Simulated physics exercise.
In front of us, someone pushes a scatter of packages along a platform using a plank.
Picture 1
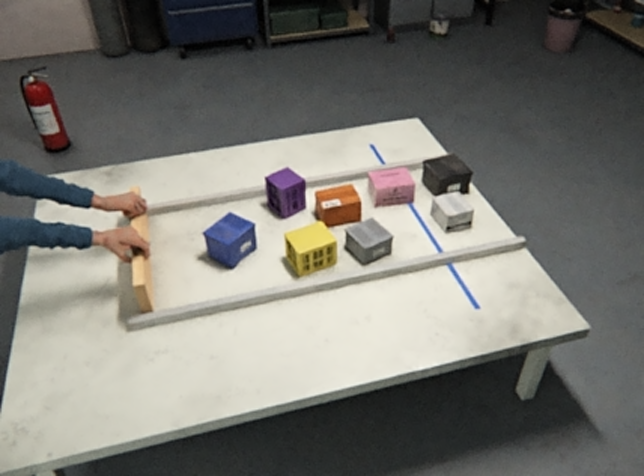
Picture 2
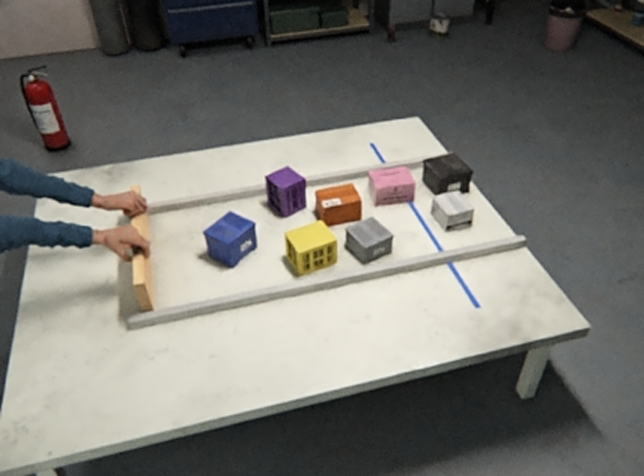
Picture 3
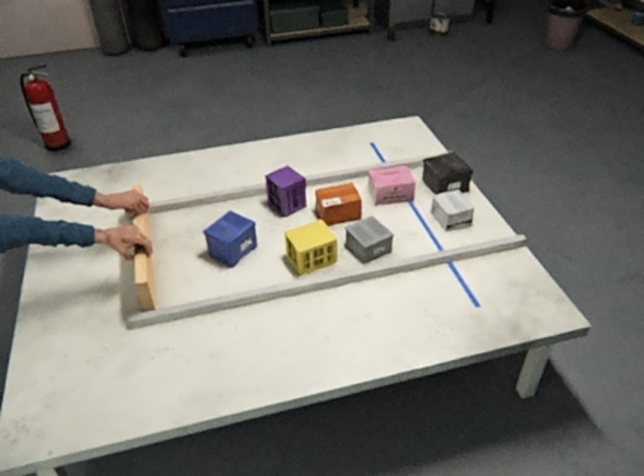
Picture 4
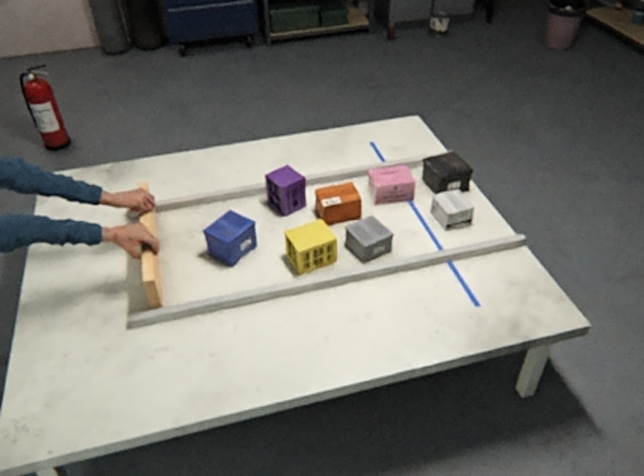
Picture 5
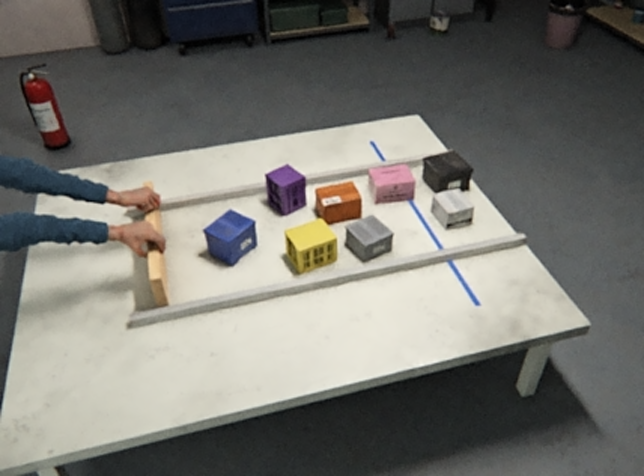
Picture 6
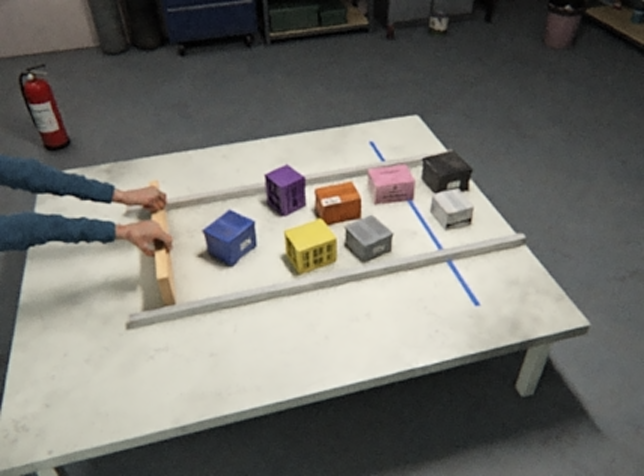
A wooden plank, gripped by two hands in blue sleeves, stays nearly still at first, then slides slightly right between two rails on a white table, while the scattered colourful packages ahead of it, near blue tape, remain in place.
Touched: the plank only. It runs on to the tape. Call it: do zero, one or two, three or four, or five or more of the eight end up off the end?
One or two end up off it.
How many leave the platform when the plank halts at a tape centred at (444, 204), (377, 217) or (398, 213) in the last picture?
You'd get 4, then 0, then 0.
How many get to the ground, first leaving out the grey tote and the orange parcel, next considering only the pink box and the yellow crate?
The answer is 1 and then 0.
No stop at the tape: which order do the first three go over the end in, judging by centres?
That would be the black tote, followed by the white parcel and then the grey tote.
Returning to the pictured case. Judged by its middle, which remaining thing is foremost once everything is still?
It's the white parcel.
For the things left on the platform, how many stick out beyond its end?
Number: 1.
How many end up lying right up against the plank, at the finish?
3 of them.
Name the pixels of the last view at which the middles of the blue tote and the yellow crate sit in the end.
First (443, 209), then (458, 230).
Early on, none off yet; black tote at rest near (446, 174); white parcel at rest near (452, 209); pink box at rest near (391, 185).
A while later, none off yet; black tote at rest near (446, 174); white parcel at rest near (452, 209); pink box travelled a little near (405, 175).
Finally, the number that fall off is one or two; lost, black tote.
